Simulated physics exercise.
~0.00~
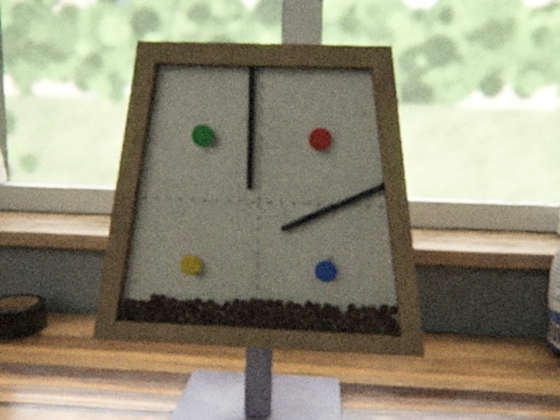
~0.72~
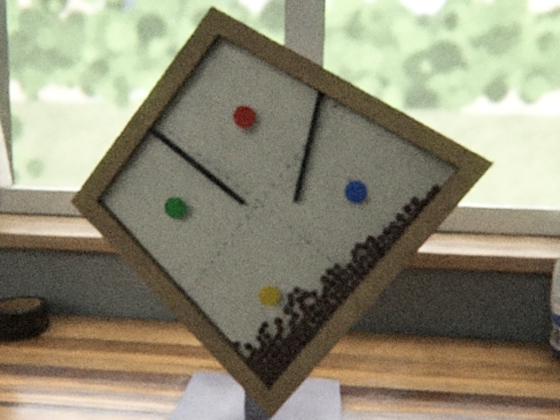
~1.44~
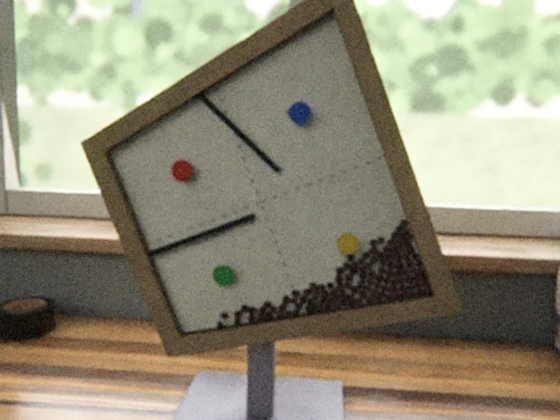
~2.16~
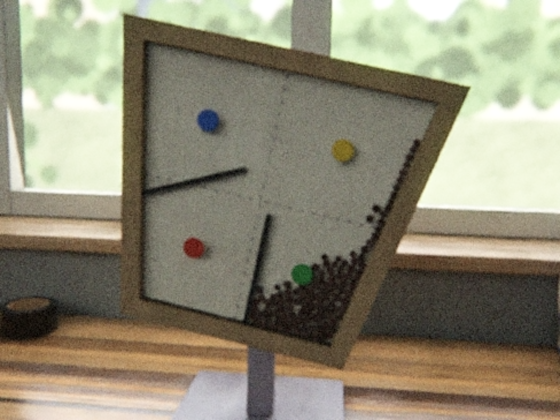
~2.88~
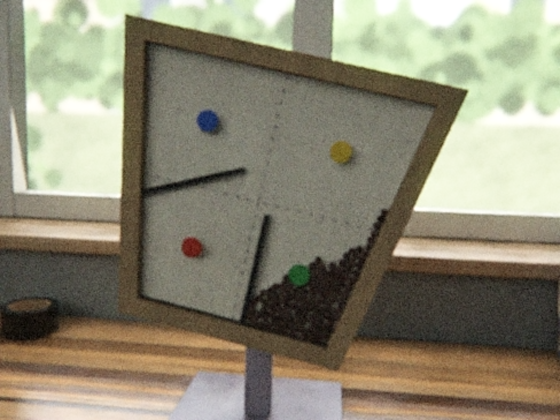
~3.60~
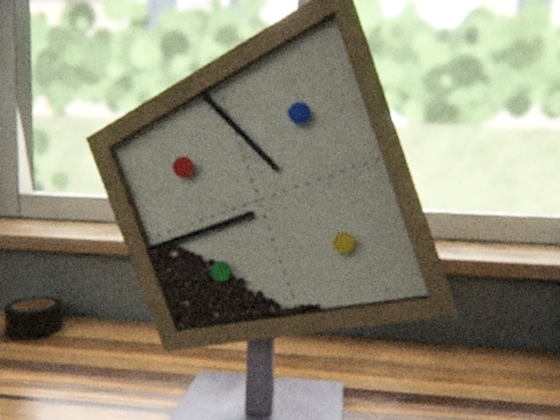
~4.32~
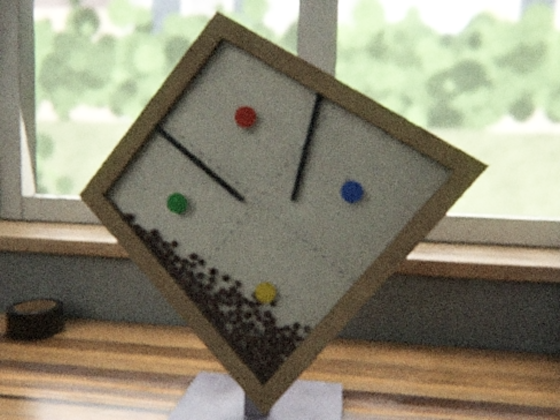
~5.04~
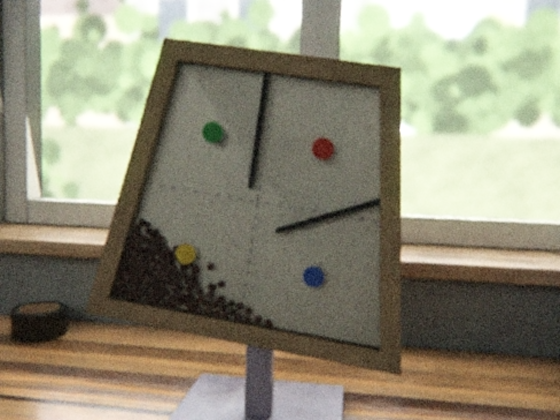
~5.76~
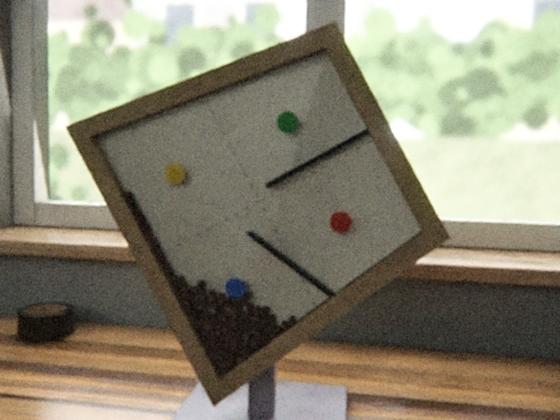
Square framed box of dark beads turning anticlockwise, pausing, then swinging back clockwise past level, beads ending heaped by the blue sticker.
